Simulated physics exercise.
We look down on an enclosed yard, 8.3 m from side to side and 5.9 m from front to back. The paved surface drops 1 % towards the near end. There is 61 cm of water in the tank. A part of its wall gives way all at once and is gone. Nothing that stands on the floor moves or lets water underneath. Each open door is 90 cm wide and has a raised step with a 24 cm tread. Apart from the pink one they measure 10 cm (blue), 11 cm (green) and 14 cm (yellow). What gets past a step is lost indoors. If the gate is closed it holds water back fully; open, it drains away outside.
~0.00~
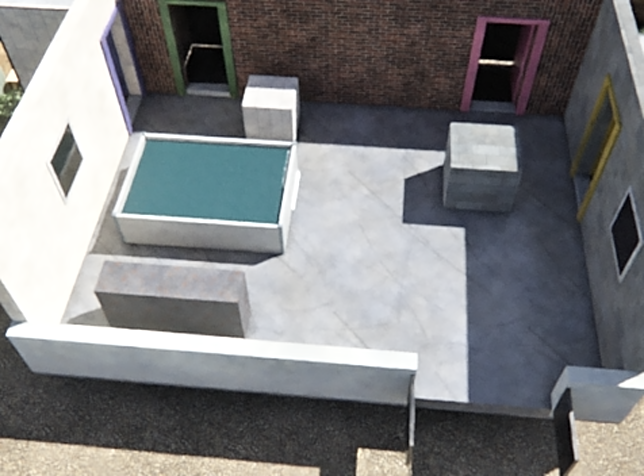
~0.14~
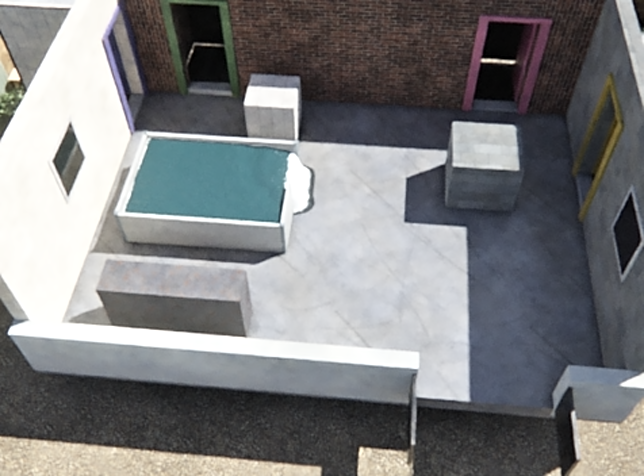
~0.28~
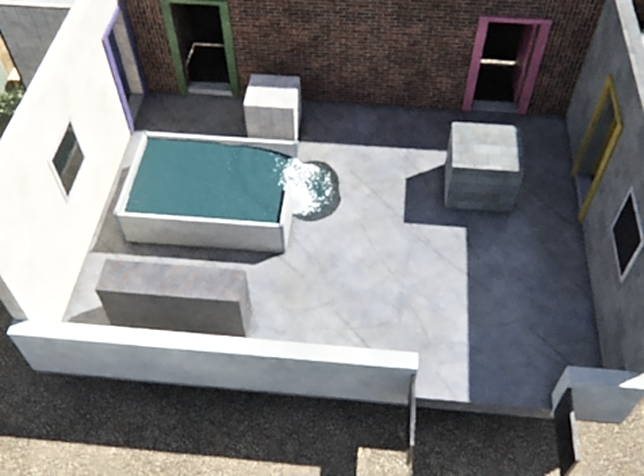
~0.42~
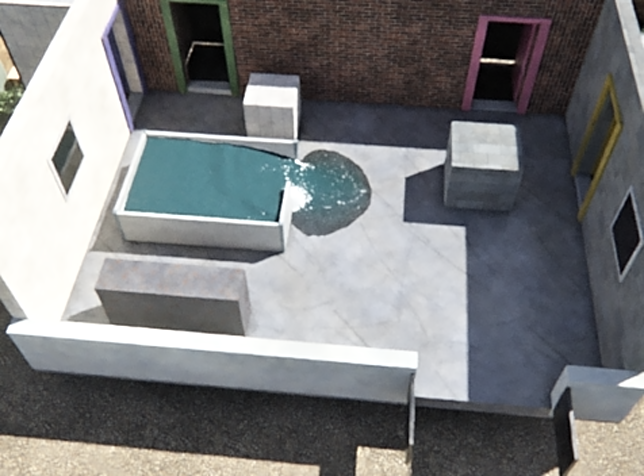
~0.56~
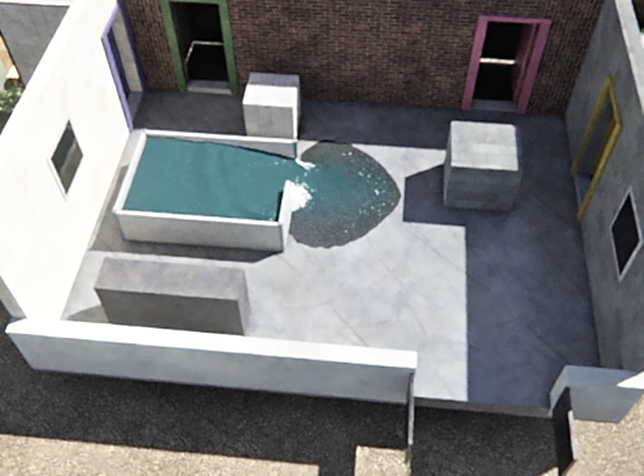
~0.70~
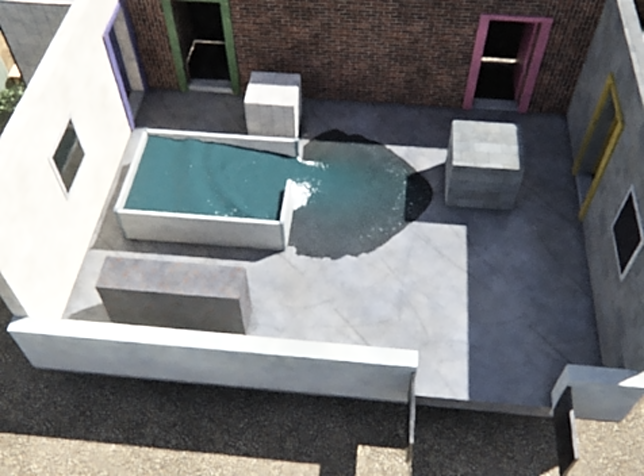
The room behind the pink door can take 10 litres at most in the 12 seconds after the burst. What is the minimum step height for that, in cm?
At least 13.5 cm or so.
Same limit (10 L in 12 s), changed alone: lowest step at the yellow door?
About 5.5 cm at yellow.
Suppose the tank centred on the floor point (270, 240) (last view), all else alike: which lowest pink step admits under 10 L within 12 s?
About 7.5 cm.
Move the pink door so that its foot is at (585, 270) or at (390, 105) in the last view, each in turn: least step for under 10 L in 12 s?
Roughly 10.5 and 9.0 cm.
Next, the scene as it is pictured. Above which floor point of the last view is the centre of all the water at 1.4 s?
Around (252, 196).
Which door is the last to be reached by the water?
The blue one.
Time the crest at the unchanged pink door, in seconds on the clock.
Near 2.4 s.
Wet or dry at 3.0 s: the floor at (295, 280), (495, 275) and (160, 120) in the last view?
In that order: Not reached, under water, not reached.
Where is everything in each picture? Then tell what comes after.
The first frame shows the tank at (209, 181) is whole and still, 61 cm deep; the pink door at (501, 71) is dry.
In the second frame, the gap is at (293, 180), the front 0.3 m out at (306, 208); the back of the tank holds 61 cm.
In the third frame, the gap is at (292, 182), the front 0.8 m out at (334, 205); the back of the tank holds 61 cm.
In the fourth frame, water pours out at (292, 182) and has run 1.3 m, to (364, 204); about 7 cm deep outside, 61 cm at the back.
In the fifth frame, the gap is at (291, 181), the front 1.8 m out at (395, 198); the back of the tank holds 61 cm.
In the sixth frame, the gap is at (293, 180), the front 2.4 m out at (427, 194); the back of the tank holds 61 cm; 2.4 m in a straight line remain to the pink door at (504, 69).
After 1.4 s water covers 25 % of the floor, deepest (35 cm) near (302, 185); it has not reached the pink door.
After 3.0 s water covers 45 % of the floor, deepest (27 cm) near (567, 119); 12 cm at the pink door, 28 litres in over its 6 cm step.
After 12.0 s water covers 80 % of the floor, deepest (10 cm) near (569, 393); 6 cm at the pink door, 77 litres in over its 6 cm step.
At the pink door as built, the water arrived by 1.9 s and peaked near 14 cm at 2.4 s.
Run again over the same 12 s with other heights there, 14 litres in over 12.5 cm, 4 litres over 16.5 cm. The limit of 10 litres is kept from about 13.5 cm up.
